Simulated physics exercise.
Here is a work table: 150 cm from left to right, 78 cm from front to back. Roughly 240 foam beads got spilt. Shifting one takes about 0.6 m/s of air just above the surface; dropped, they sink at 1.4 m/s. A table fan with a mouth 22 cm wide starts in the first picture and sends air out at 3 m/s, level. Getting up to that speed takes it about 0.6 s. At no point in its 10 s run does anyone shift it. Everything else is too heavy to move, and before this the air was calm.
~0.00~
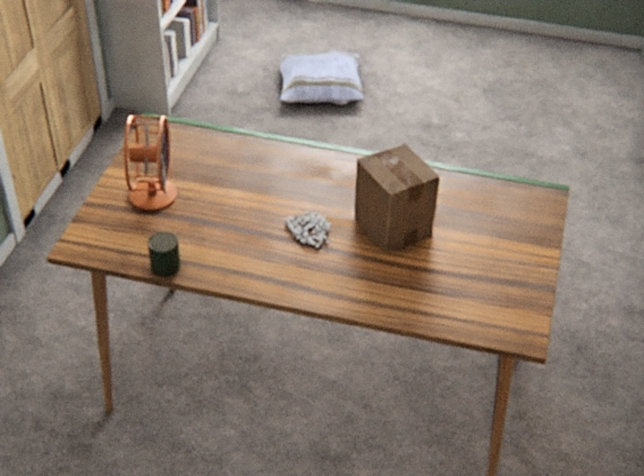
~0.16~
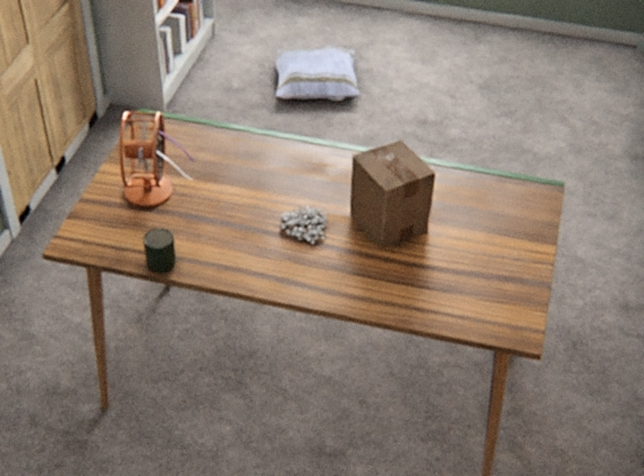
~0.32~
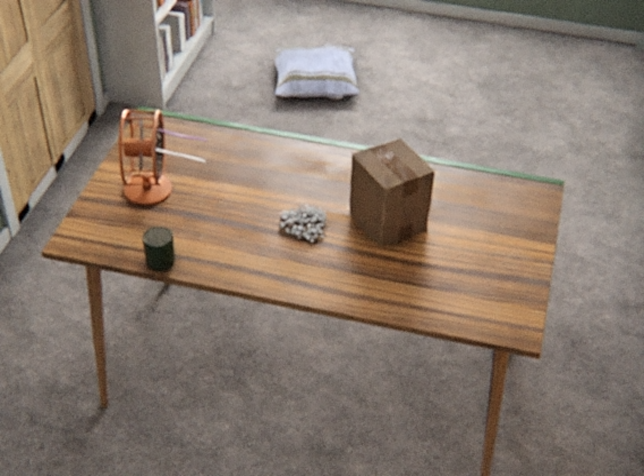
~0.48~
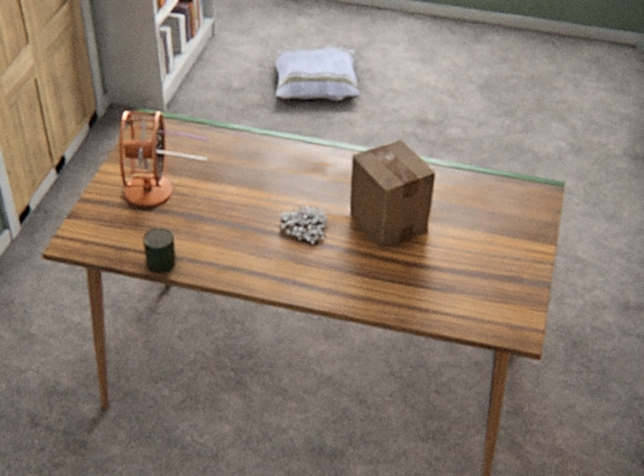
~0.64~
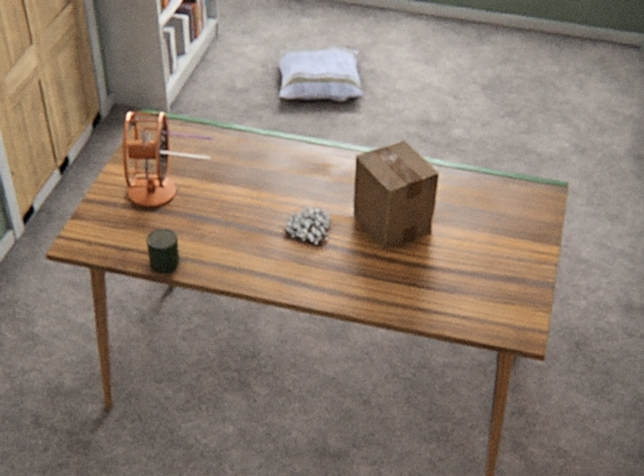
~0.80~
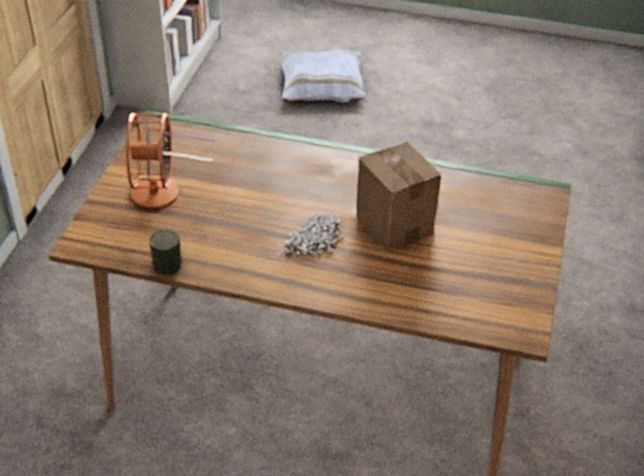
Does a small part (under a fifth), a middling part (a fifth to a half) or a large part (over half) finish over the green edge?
A small part.
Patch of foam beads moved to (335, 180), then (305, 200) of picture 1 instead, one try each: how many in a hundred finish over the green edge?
Roughly 100 %, then 80 %.
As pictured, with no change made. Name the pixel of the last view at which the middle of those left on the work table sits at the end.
(294, 271).
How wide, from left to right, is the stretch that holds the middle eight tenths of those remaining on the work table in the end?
Around 10 cm.
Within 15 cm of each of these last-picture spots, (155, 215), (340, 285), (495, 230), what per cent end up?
Roughly 0 %, 15 % and 0 %, in that order.
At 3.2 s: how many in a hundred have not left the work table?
Close to 40 in a hundred are still there.
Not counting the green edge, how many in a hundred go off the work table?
The figure is near 70 %.
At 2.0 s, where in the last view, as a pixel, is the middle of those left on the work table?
Centre point: About (304, 275) px.
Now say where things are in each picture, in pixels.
The middle of the foam beads is near (311, 227), none has stirred yet and the mouth of the table fan is at (148, 154), in the first picture.
The middle of the foam beads is near (305, 223), none has stirred yet and the green edge is centred on (345, 144), in the second picture.
The middle of the foam beads is near (304, 222), none has stirred yet, the top of a box is at (393, 162) and the top of a mug is at (158, 237), in the third picture.
The middle of the foam beads is near (305, 223) and none has stirred yet, in the fourth picture.
The middle of the foam beads is near (310, 224), the farthest in sight from the table fan is at (326, 239) and about 5 % have left their places, in the fifth picture.
The middle of the foam beads is near (315, 237), the farthest in sight from the table fan is at (342, 237) and about 85 % have left their places, in the sixth picture.
After 2.0 s, 0 % are over the green edge; the middle of those still in play is near (309, 276); 60 % have settled or left.
After 3.2 s, 0 % are over the green edge; the middle of those still in play is near (297, 273); 73 % have settled or left.
After 5.5 s, 0 % are over the green edge; the middle of those still in play is near (297, 273); 78 % have settled or left.
After 10.0 s, at the end, 0 % are over the green edge; the middle of those still in play is near (294, 271).
